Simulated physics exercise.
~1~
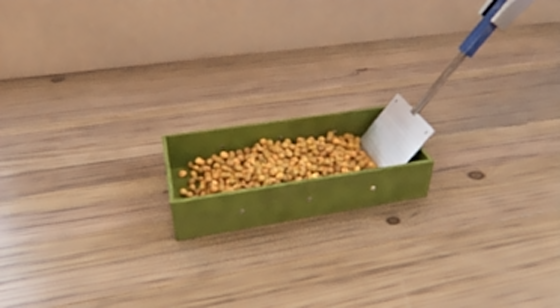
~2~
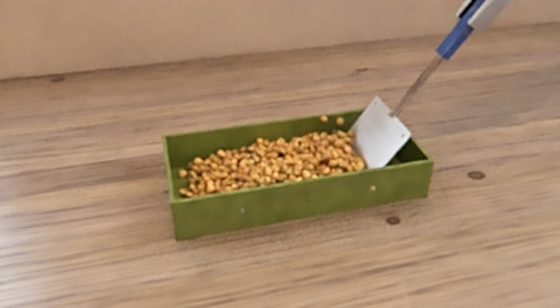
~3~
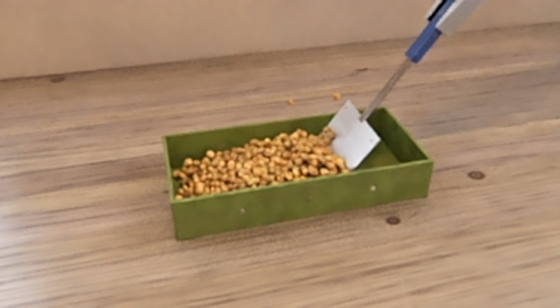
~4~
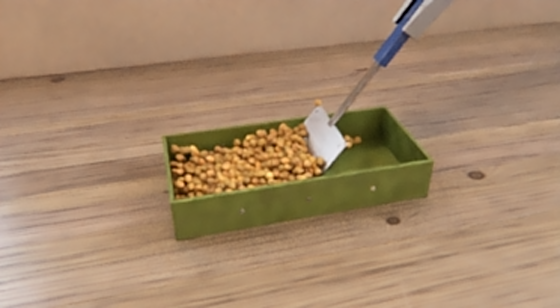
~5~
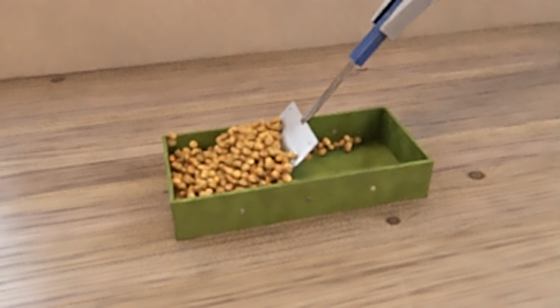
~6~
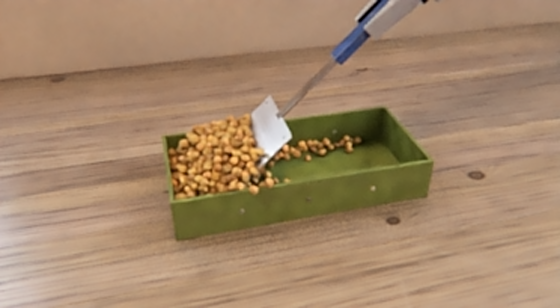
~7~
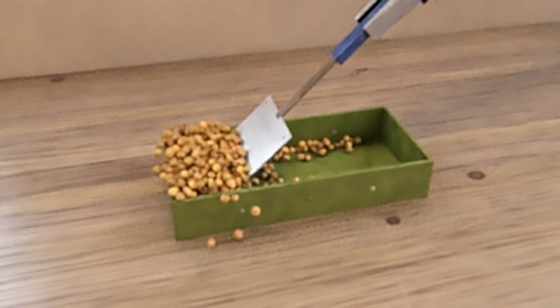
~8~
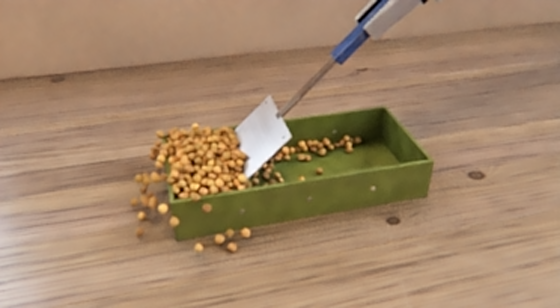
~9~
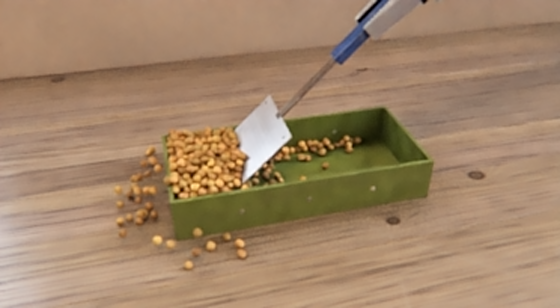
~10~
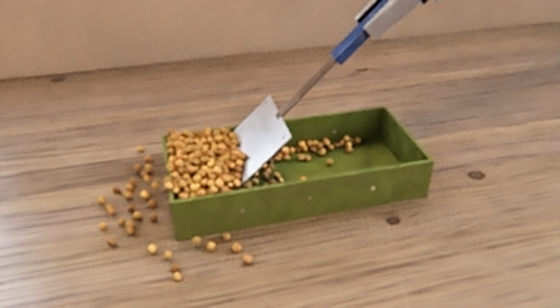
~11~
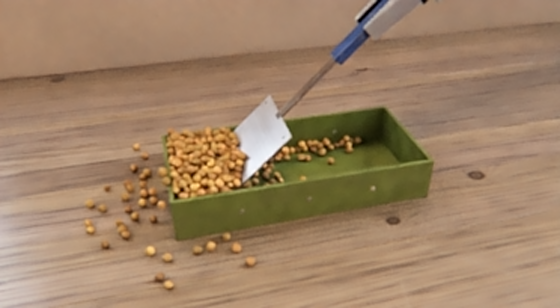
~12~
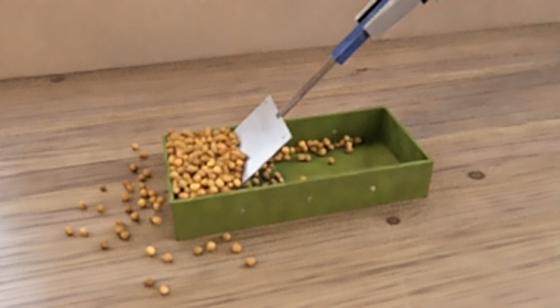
On a wooden surface, a robot-held spatula pushing chickpeas left along a green tin, some spilling over the end and scattering.
